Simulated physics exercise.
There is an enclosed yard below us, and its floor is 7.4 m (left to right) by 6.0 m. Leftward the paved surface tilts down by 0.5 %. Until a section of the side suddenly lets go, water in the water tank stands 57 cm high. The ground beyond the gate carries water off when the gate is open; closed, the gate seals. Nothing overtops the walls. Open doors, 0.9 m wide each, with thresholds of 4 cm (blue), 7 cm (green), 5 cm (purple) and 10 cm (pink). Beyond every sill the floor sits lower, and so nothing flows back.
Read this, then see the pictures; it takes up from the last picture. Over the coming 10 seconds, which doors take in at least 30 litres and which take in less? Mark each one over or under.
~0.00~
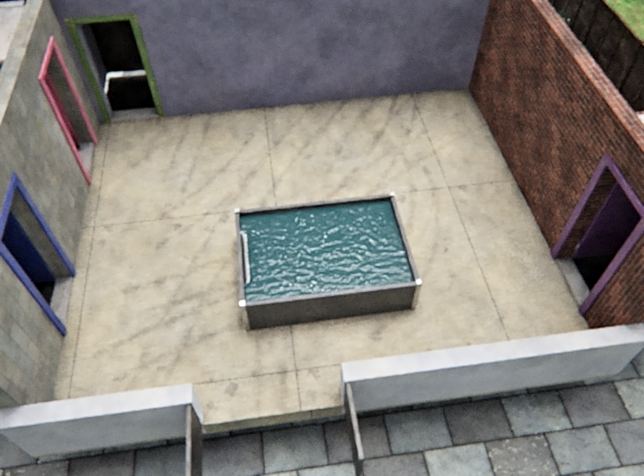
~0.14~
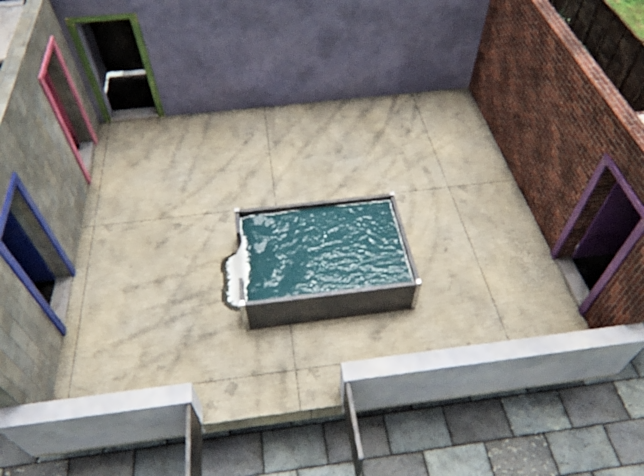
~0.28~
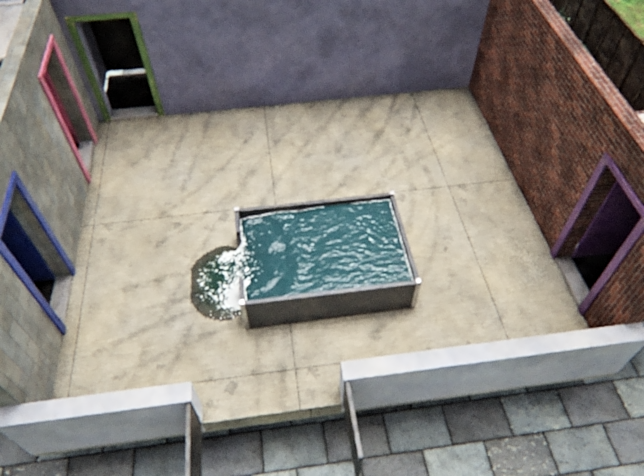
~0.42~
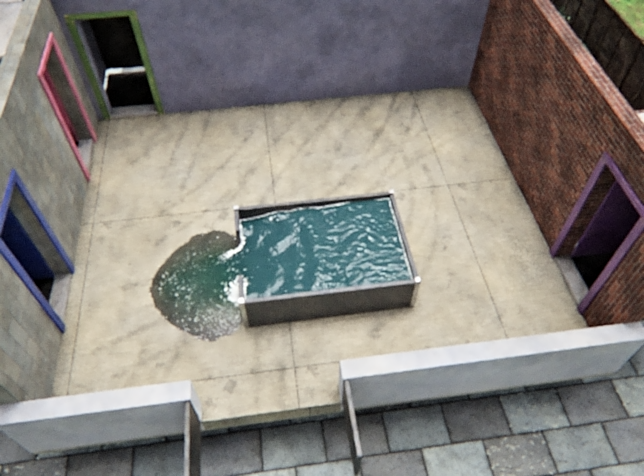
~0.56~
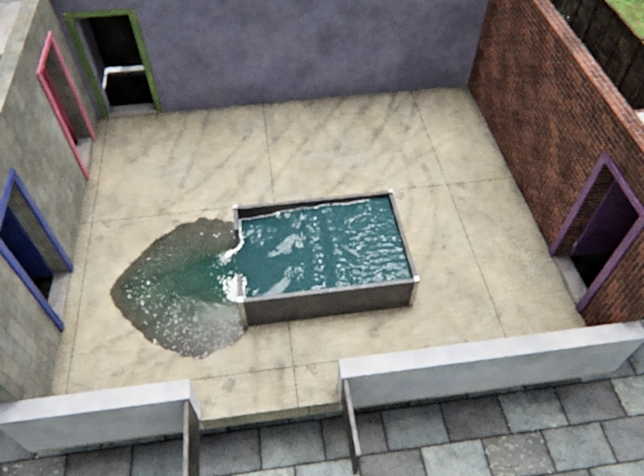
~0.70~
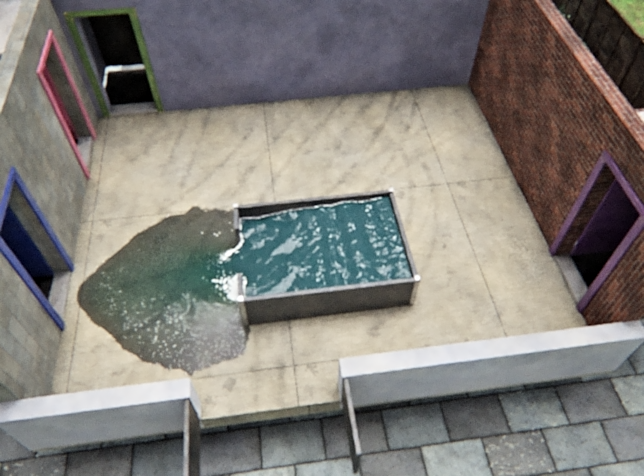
Blue door - over; green door - over; purple door - under; pink door - under.
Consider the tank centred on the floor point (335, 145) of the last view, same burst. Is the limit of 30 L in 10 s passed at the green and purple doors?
Lab note: Green door limit exceeded; purple door limit not exceeded.
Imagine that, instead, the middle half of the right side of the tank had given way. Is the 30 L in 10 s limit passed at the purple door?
In that case, purple door: More than that.
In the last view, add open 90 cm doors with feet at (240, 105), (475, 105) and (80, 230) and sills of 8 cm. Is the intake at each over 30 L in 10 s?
Per doorway, in order: Insufficient / insufficient / sufficient.
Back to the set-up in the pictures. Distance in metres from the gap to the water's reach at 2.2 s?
I'd say close to 4.4 m.
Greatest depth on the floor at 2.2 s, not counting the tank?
About 29 cm at most.
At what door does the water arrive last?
It's the purple door that comes last.
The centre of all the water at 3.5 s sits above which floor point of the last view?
Centre: Approx. (226, 266) px.
After 1.4 s water covers 20 % of the floor and is deepest (34 cm) near (239, 281); blue door 8 cm at the sill, 37 L in, green door not reached, purple door not reached, pink door not reached.
After 2.2 s water covers 25 % of the floor and is deepest (29 cm) near (239, 281); blue door 15 cm at the sill, 118 L in, green door not reached, purple door not reached, pink door 6 cm at the sill, 0 L in.
After 3.5 s water covers 30 % of the floor and is deepest (21 cm) near (69, 291); blue door 18 cm at the sill, 247 L in, green door 15 cm at the sill, 10 L in, purple door not reached, pink door 7 cm at the sill, 0 L in.
After 6.0 s water covers 45 % of the floor and is deepest (18 cm) near (47, 422); blue door 13 cm at the sill, 380 L in, green door 9 cm at the sill, 50 L in, purple door not reached, pink door 5 cm at the sill, 0 L in.
After 10.0 s water covers 75 % of the floor and is deepest (9 cm) near (47, 422); blue door 9 cm at the sill, 466 L in, green door 7 cm at the sill, 68 L in, purple door 3 cm at the sill, 0 L in, pink door 7 cm at the sill, 0 L in.
